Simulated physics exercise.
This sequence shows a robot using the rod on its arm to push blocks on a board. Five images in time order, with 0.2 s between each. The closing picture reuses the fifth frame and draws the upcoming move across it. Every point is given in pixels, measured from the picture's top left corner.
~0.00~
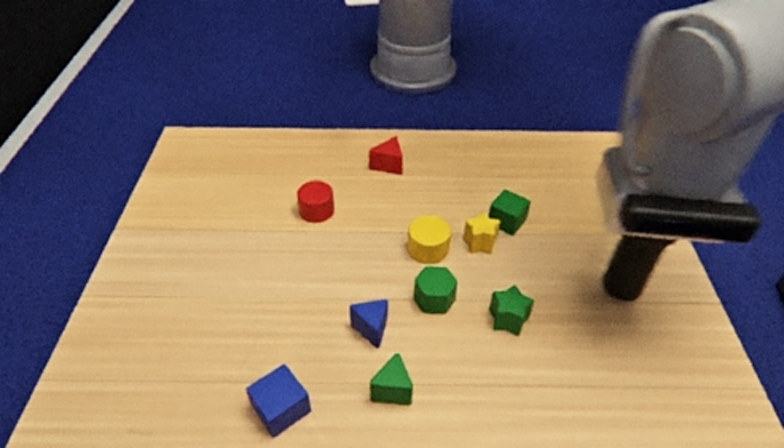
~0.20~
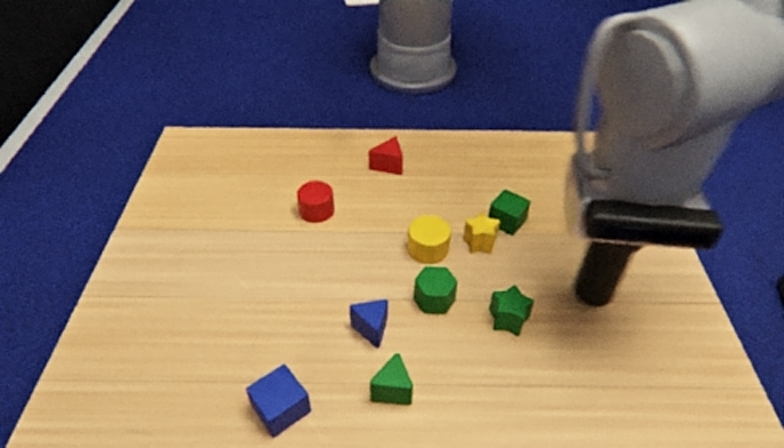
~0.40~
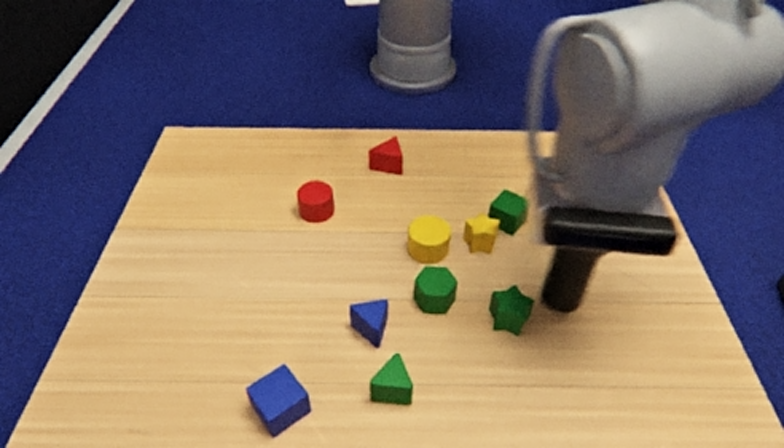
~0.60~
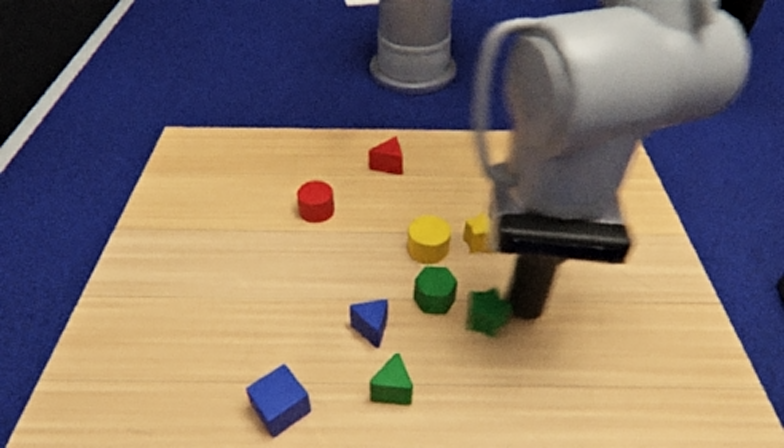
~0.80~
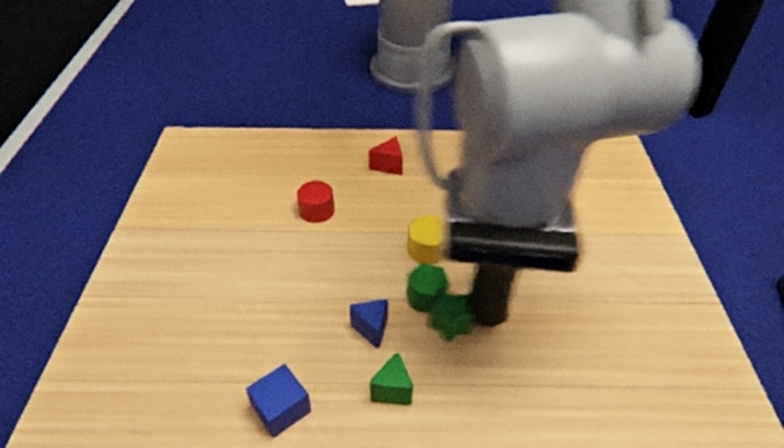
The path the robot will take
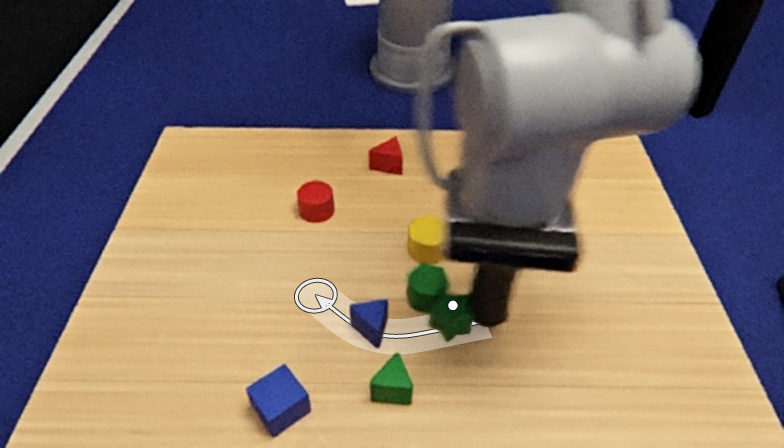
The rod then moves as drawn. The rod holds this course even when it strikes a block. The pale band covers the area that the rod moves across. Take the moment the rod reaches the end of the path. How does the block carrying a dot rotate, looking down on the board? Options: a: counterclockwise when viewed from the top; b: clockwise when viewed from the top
a
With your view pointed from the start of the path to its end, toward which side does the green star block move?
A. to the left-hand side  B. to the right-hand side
Choice A: To the left-hand side.
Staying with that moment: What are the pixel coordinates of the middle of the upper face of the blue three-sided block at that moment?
Its top middle is near (262, 307).
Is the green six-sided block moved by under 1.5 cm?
Short answer: Yes.
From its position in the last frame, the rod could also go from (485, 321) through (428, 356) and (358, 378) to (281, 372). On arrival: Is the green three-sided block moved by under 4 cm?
Yes, it checks out.
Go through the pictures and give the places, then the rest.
In the first frame, lower end of the rod (622, 286), tops of blocks, blue three-sided block (371, 311), green three-sided block (393, 373), green six-sided block (436, 280), green star block (513, 300).
In the second frame, rod (593, 292), blocks as before.
In the third frame, rod (561, 297), blocks as before.
In the fourth frame, rod (526, 304), green star block (490, 302).
In the fifth frame, rod (487, 311), blue three-sided block (371, 311), green three-sided block (393, 373), green six-sided block (428, 278), green star block (453, 305).
The drawn path runs from (485, 321) via (424, 333) and (361, 328), ending at (316, 295); the dot is on the green star block.
What follows on the original path. One third of the way, rod (424, 323); blue three-sided block (357, 311), turned 15° clockwise; green six-sided block (422, 277), turned 20° clockwise; green star block (388, 319).
Two thirds of the way, rod (360, 318); blue three-sided block (295, 305); green six-sided block (422, 277), turned 20° clockwise; green star block (323, 317).
At the end, rod (314, 285); blue three-sided block (262, 307), turned 20° anticlockwise; green three-sided block not moved; green six-sided block (422, 277), turned 20° clockwise; green star block (297, 305), turned 55° anticlockwise.
